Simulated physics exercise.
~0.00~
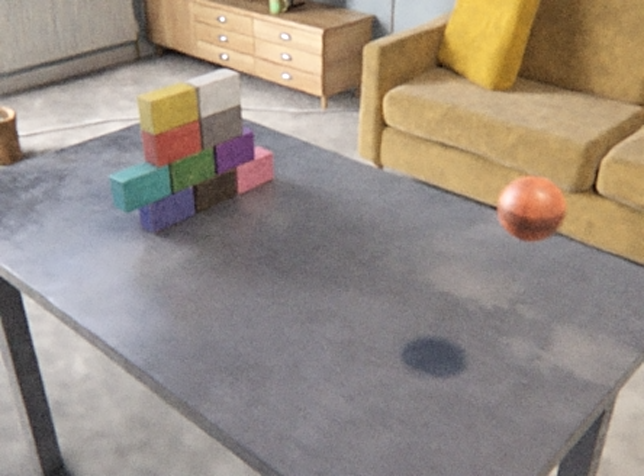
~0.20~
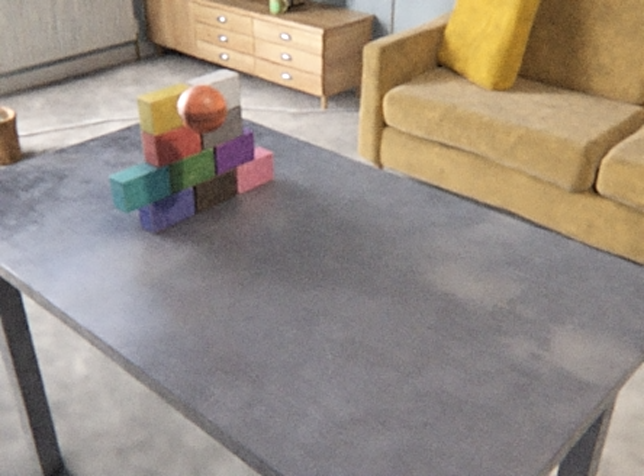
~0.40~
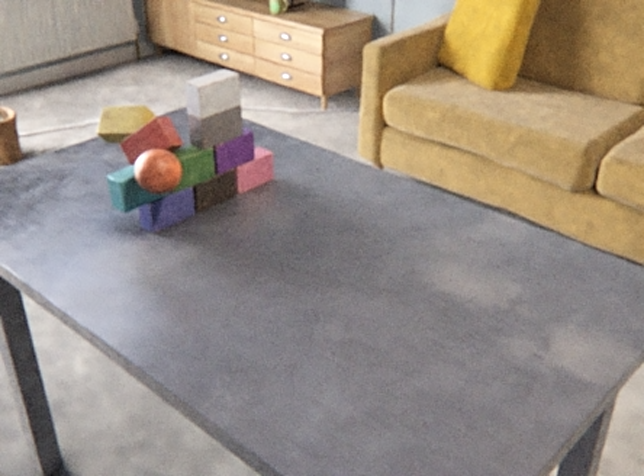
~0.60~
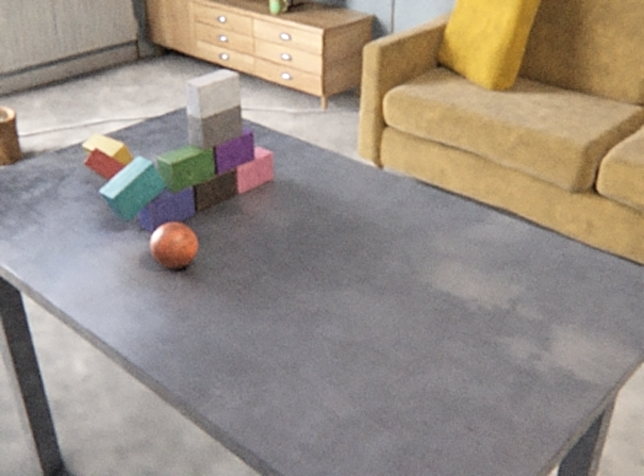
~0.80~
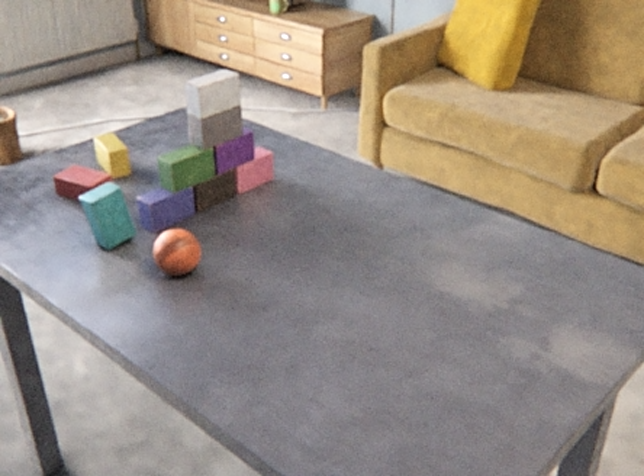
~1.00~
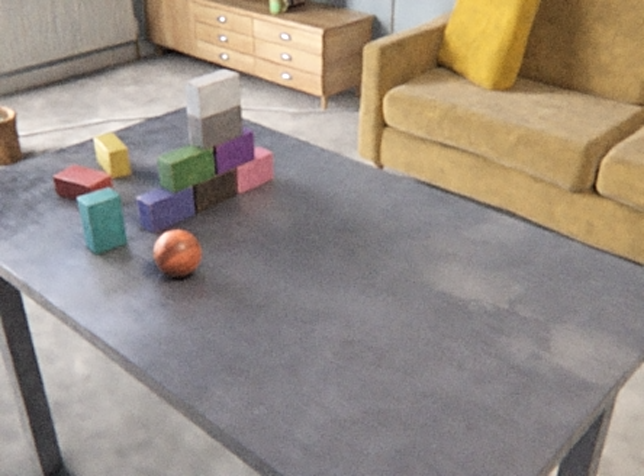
A dark grey table stands in a living room, seen from above at an angle, with a mustard sofa behind it on the right and a wooden drawer cabinet at the back. A small stack of colourful blocks sits toward the table's left side as an orange ball hangs in the air at the right. The ball flies left into the stack, knocking the yellow and red blocks leftward, then drops onto the table in front. The turquoise block tips off after them. The three lie scattered at the left, while the remaining blocks stay stacked beside the resting ball.
